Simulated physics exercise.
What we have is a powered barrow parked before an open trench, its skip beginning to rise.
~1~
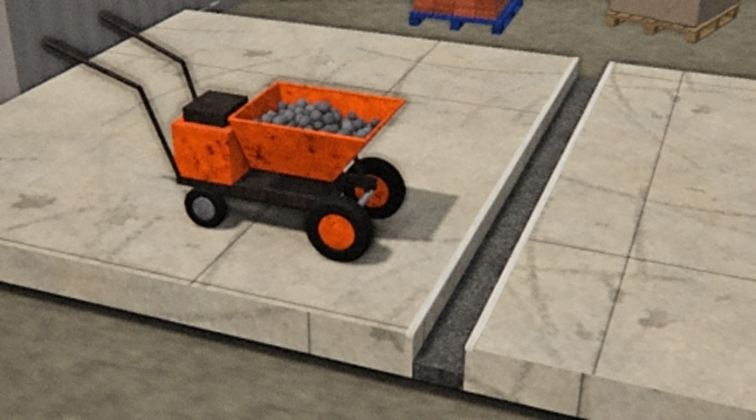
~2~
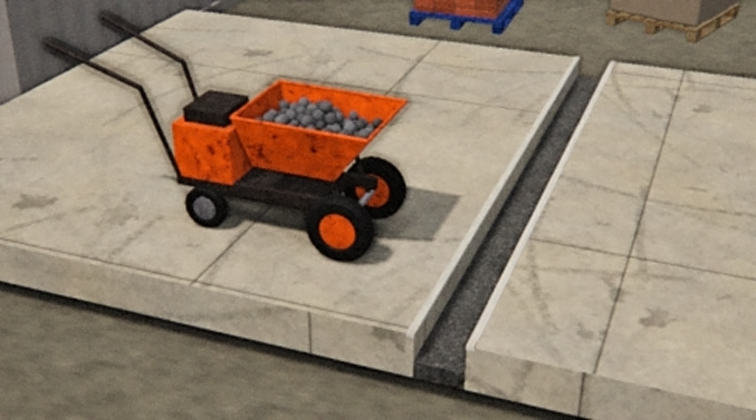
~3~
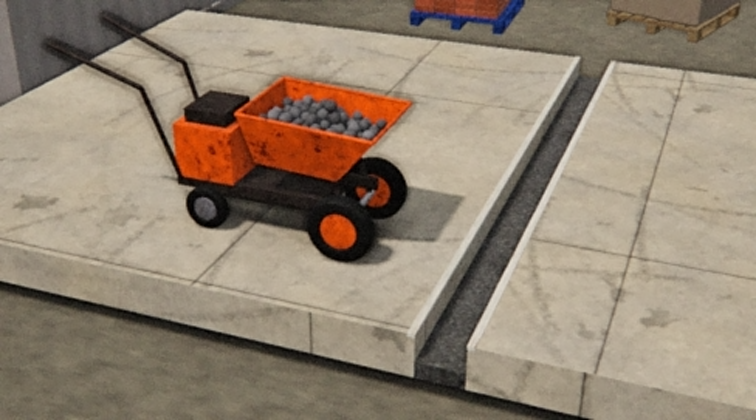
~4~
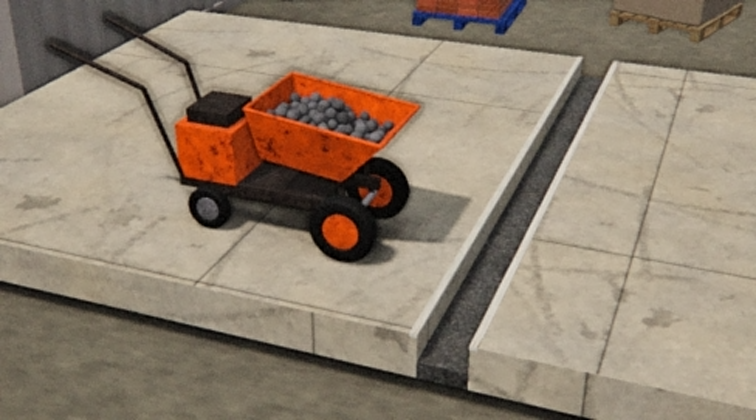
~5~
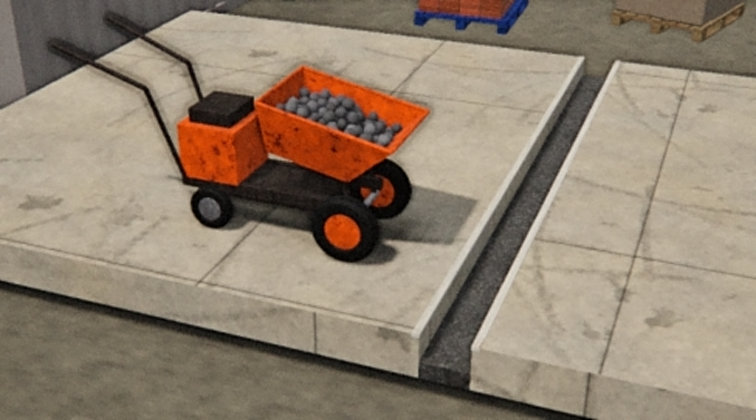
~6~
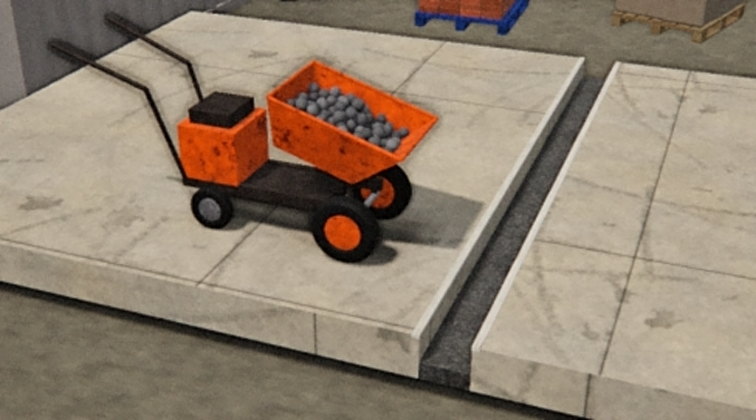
The clip opens on an orange powered barrow standing on pale slabs, its level skip loaded with round grey cobbles, left of a narrow trench. The skip barely tilts at first, then its rear rises and its front lip dips toward the right, ending clearly tipped with the cobbles still inside.
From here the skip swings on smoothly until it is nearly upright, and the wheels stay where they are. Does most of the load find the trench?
The trench ends with over half of it.
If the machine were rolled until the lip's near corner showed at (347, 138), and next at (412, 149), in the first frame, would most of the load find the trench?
One: Most of it. Two: The smaller part.
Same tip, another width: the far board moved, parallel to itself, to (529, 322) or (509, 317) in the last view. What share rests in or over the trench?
About 100 and 100 per cent.
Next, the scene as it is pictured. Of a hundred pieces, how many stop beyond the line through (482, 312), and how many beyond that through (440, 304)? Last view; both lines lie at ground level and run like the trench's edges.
In turn 20 and 90 in a hundred.
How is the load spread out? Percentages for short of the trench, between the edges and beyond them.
Short: 0 %, between: 85 %, beyond: 5 %.
Soon, skip tipped steeply; all in the skip.
A while on, skip tipped right over; about two thirds in the skip; about a quarter in or heaped over the trench; a stray few beyond it; a stray few falling.
Towards the end, skip tipped right over; a small part in the skip; a stray few short of the trench; most in or heaped over the trench; a small part beyond it.
Finally, skip tipped right over; a stray few in the skip; a stray few short of the trench; most in or heaped over the trench; a small part beyond it.
